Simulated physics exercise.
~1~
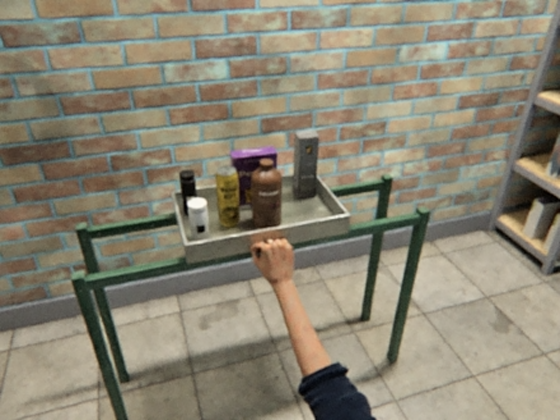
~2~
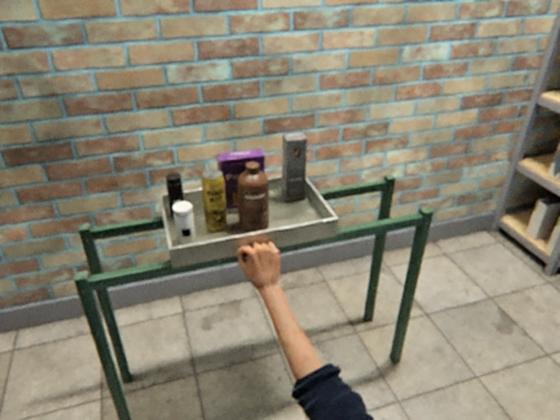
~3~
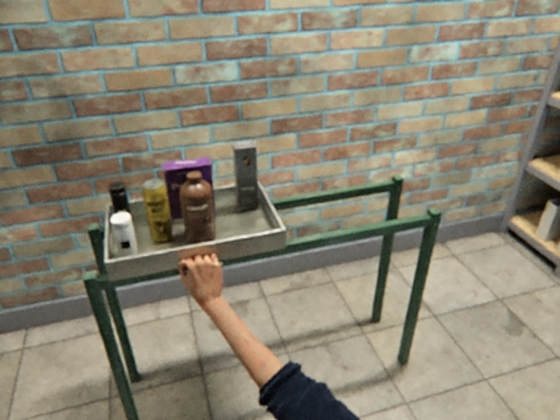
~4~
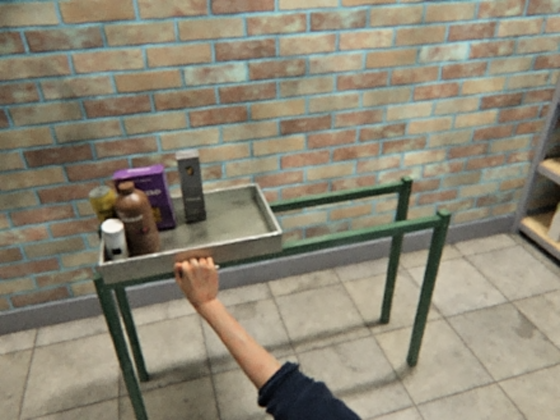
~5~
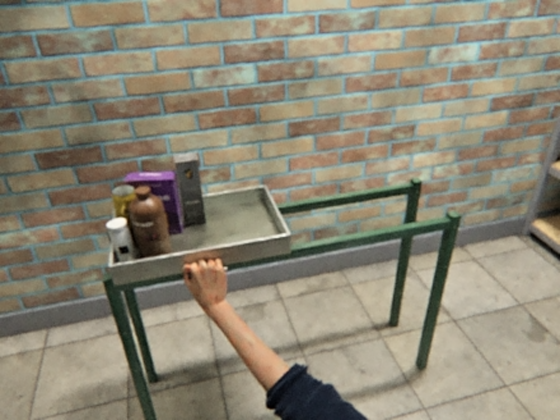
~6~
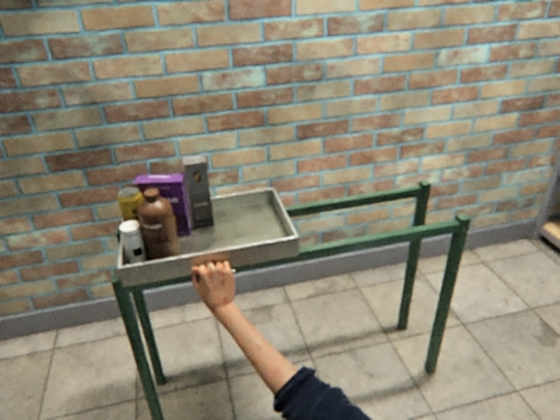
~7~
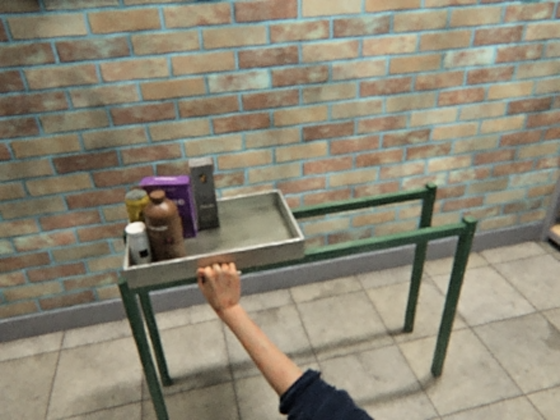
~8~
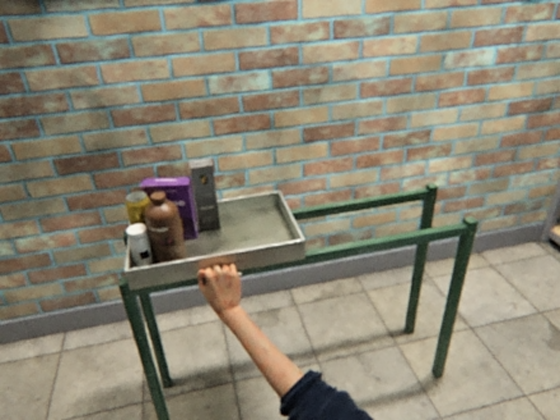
The footage shows a hand pushing a tray of bottles, boxes and small containers left along green rails until it stops at the end, where several items slide left and bunch together, still upright, leaving the right side of the tray empty.
